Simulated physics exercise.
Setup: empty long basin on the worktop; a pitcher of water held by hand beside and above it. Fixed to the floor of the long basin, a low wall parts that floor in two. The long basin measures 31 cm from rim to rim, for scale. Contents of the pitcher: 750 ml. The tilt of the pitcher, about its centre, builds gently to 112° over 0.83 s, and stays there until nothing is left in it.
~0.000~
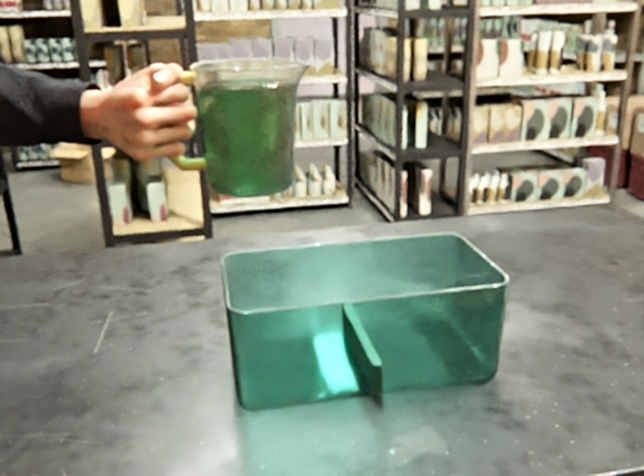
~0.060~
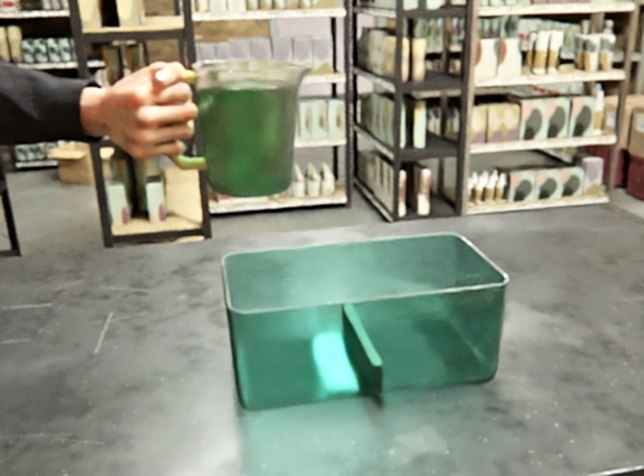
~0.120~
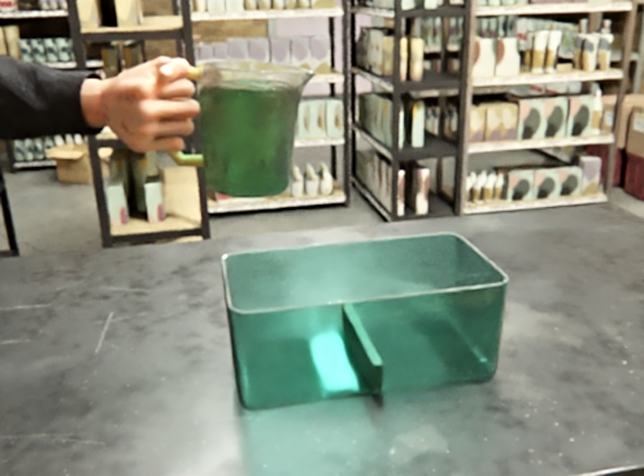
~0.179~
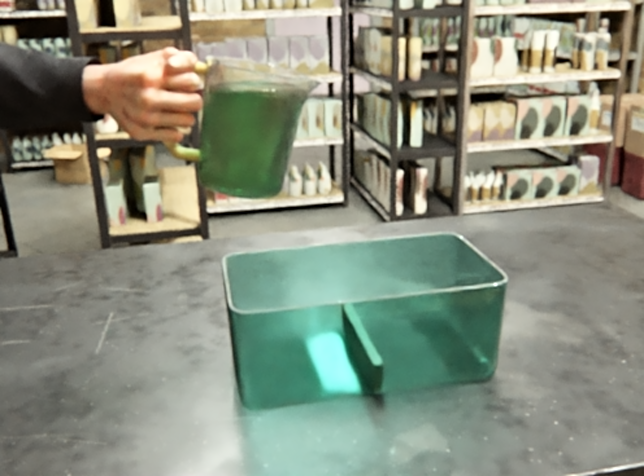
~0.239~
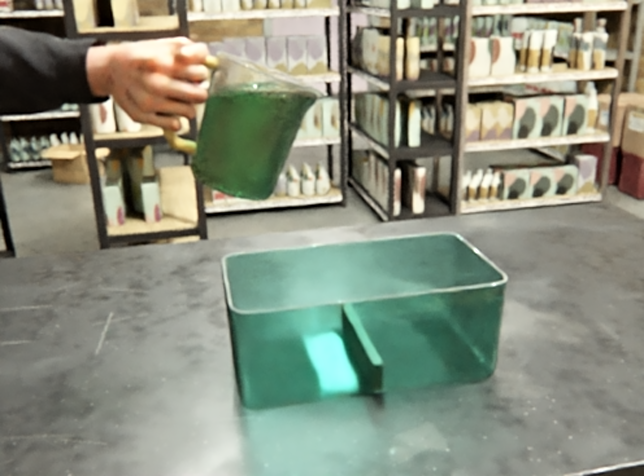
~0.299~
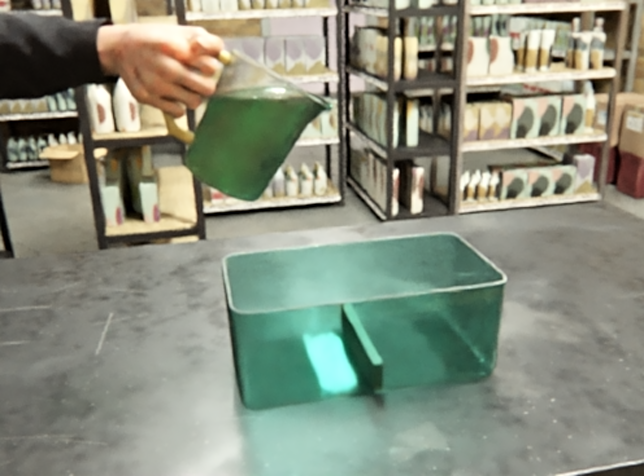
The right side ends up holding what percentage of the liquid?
About 82 in every hundred parts.
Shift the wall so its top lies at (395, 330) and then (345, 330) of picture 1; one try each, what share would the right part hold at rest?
Respectively close to 20 and 95 %.
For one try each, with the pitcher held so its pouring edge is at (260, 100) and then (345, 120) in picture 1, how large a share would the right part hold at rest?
In order, 10 and 90 per cent.
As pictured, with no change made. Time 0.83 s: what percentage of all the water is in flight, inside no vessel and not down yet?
About 18 % of the total.
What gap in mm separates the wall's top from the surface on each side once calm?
Looks like roughly 32 mm on the left and roughly 10 mm on the right.
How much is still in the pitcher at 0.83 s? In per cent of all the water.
Remaining share: Approx. 10 %.
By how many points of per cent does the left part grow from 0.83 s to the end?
It comes to near 10 per cent.
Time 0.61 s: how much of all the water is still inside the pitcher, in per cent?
At that time about 58 in a hundred parts are still held.
After 0.61 s the tilt is 93° and 58 per cent is still to pour, 0 is left of the wall and 15 right of it.
After 0.83 s the tilt is 112° and 10 per cent is still to pour, 7 is left of the wall and 65 right of it.
After 1.07 s the tilt is 112° and 0 per cent is still to pour, 14 is left of the wall and 83 right of it.
After 1.33 s the tilt is 112° and 0 per cent is still to pour, 16 is left of the wall and 83 right of it.
In the end 17 per cent lies left of the wall, 82 right of it and 1 outside.
